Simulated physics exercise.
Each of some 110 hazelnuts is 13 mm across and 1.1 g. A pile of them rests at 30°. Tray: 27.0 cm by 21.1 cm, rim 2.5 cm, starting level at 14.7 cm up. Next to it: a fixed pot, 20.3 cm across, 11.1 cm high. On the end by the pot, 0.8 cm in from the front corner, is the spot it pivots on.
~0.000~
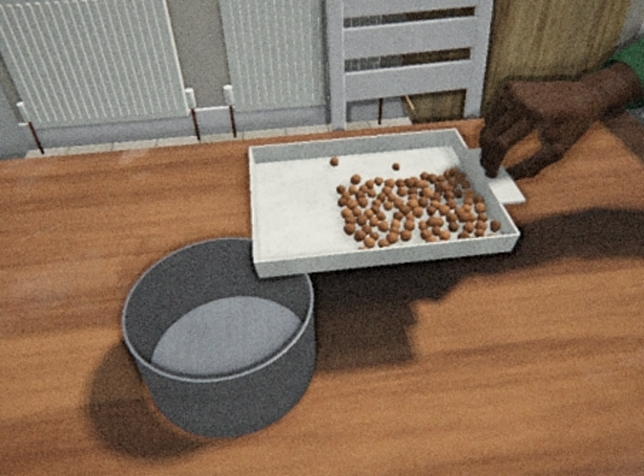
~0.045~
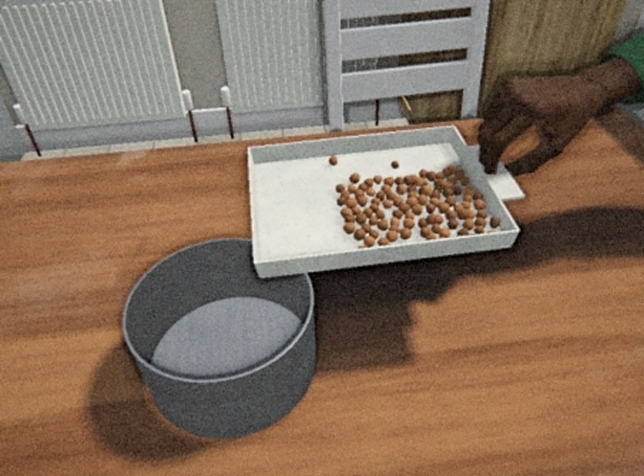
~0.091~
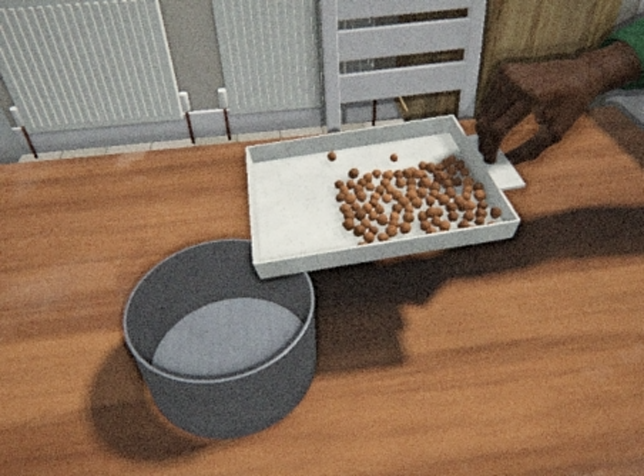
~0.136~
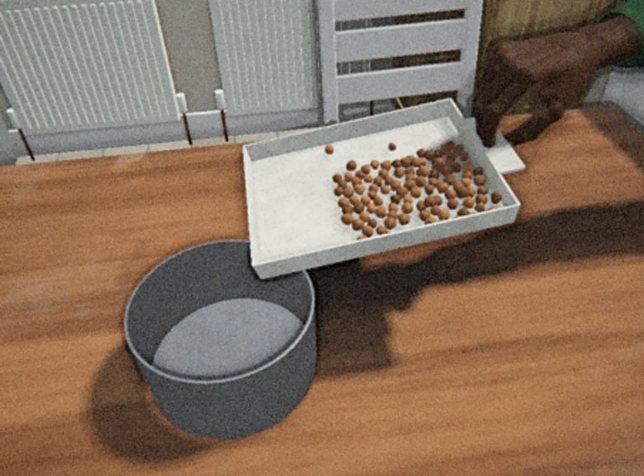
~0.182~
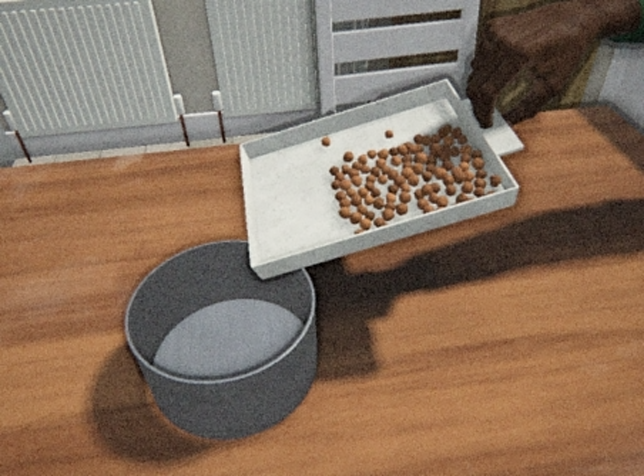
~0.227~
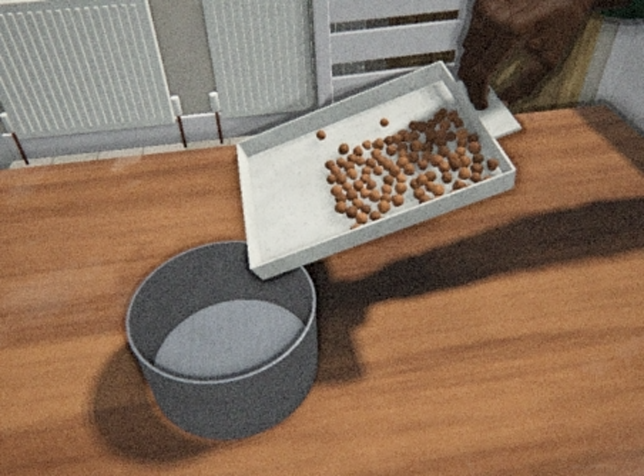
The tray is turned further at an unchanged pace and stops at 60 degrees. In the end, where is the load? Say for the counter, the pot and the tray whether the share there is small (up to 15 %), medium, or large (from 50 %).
Counter: Small. Pot: Medium. Left on the tray: Large.
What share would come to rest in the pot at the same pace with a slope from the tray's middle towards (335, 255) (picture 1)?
Roughly 5 per cent.
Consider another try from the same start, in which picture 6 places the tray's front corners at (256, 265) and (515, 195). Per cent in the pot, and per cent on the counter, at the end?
Pot 5; counter 0.
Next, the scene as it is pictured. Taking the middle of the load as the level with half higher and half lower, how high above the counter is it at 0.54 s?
Around 22 cm up.
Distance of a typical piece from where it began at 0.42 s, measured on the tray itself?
About 4 cm.
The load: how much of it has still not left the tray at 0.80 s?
Estimate: Near 70 in a hundred.
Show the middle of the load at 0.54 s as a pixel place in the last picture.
At that moment the load's centre is around (282, 197).
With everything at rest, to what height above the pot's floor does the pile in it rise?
About 1.5 centimetres.
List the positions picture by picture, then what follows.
The first picture shows tray tilt 0 degrees, front corners at (258, 260) and (515, 233); middle of the pieces at (412, 205); pot at (219, 300).
The second picture shows tray tilt 1 degrees, front corners at (258, 260) and (515, 229); middle of the pieces at (411, 203).
The third picture shows tray tilt 4 degrees, front corners at (257, 261) and (515, 219), lowest corner left front; middle of the pieces at (411, 196).
The fourth picture shows tray tilt 9 degrees, front corners at (256, 262) and (515, 203), lowest corner left front; middle of the pieces at (409, 186).
The fifth picture shows tray tilt 14 degrees, front corners at (254, 264) and (514, 186), lowest corner left front; middle of the pieces at (407, 174).
The sixth picture shows tray tilt 19 degrees, front corners at (253, 265) and (511, 169), lowest corner left front; middle of the pieces at (402, 163); pot at (222, 303). Its pace works out near 115 degrees a second.
Then, at 0.42 s, tilt 41 degrees; the tray holds 100 %, the pot 0 %.
After 0.54 s, tilt 54 degrees; the tray holds 100 %, the pot 0 %.
After 0.80 s, tilt 60 degrees; the tray holds 70 %, the pot 25 %.
At rest (1.7 s), counter 5 %, pot 30 %, tray 65 %.
